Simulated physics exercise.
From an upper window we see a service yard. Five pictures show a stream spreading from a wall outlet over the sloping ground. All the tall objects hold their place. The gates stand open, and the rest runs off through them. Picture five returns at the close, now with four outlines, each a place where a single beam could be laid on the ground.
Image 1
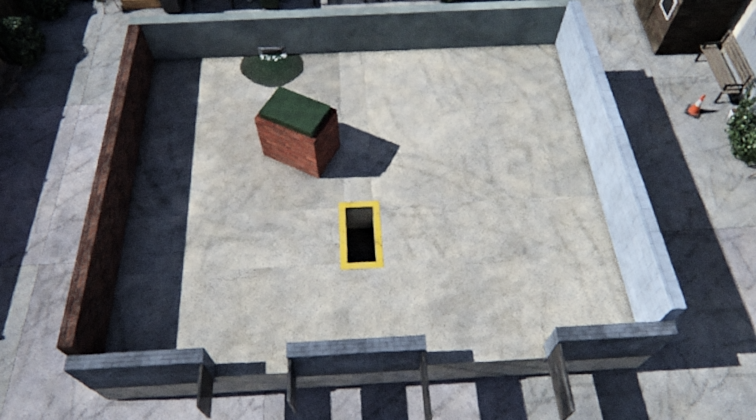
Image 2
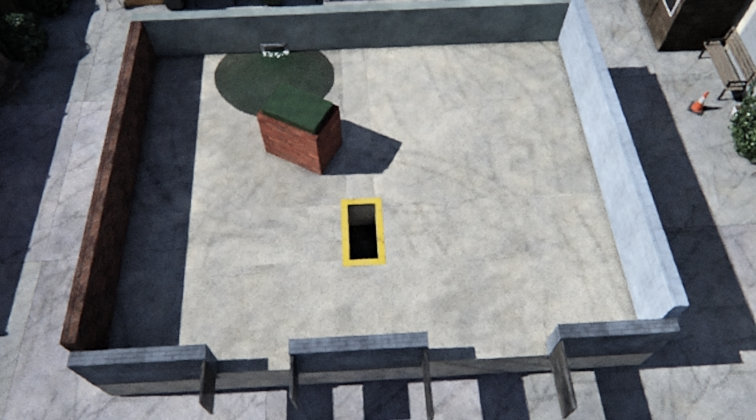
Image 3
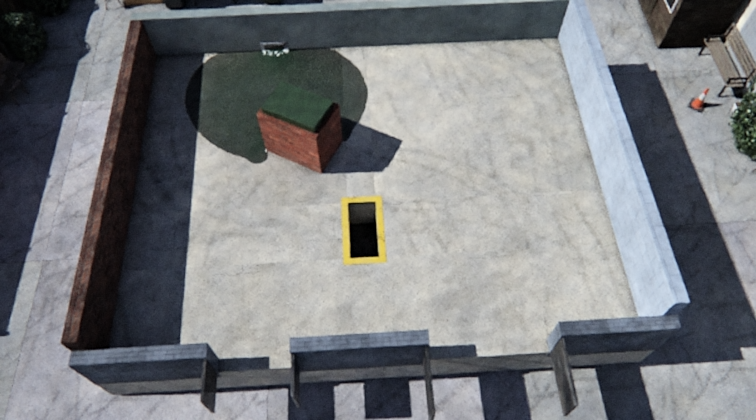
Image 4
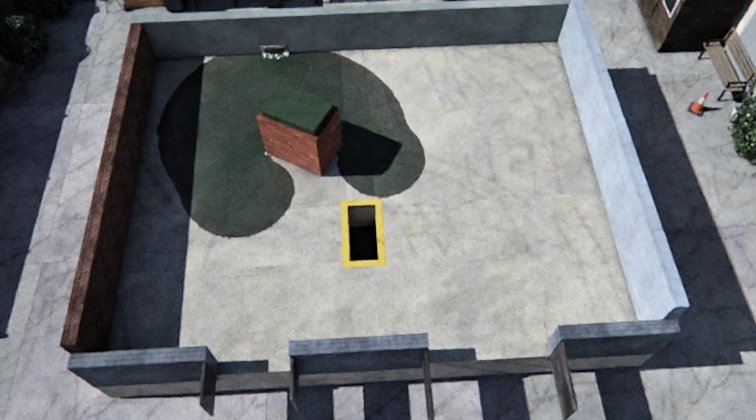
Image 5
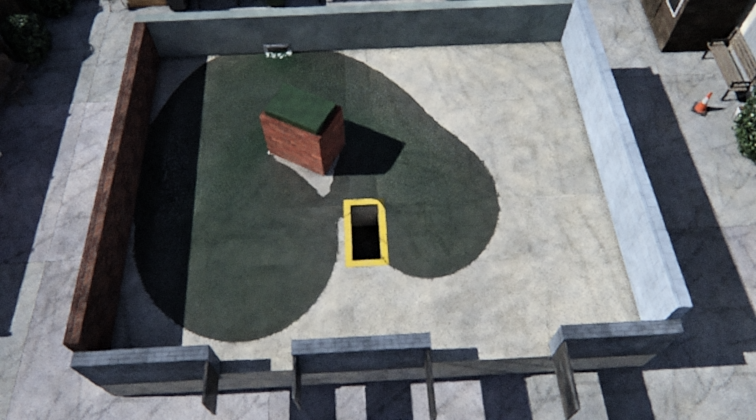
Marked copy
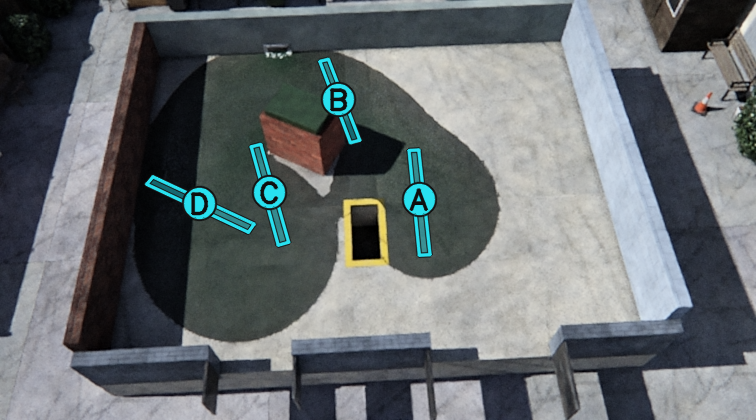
In the video, dark green water spreads from an outfall at the back wall of a walled yard, flows around both sides of a brick block, and reaches the yellow-edged gully, while the surrounding objects stay still.
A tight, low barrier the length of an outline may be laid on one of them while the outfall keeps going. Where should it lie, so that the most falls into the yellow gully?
Choose D.
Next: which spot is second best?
A.
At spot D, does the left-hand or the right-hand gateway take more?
The right one.
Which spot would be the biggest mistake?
Here it is spot B.
On the marked copy, A from (424, 254) to (413, 150); B from (324, 60) to (355, 141); C from (256, 145) to (283, 243); D from (149, 180) to (251, 228).
If A is chosen, about 17 % of the stream runs into the yellow gully, about 80 % out by the gates.
If B is chosen, about 7 % of the stream runs into the yellow gully, about 88 % out by the gates.
If C is chosen, about 11 % of the stream runs into the yellow gully, about 87 % out by the gates.
If D is chosen, about 26 % of the stream runs into the yellow gully, about 72 % out by the gates.
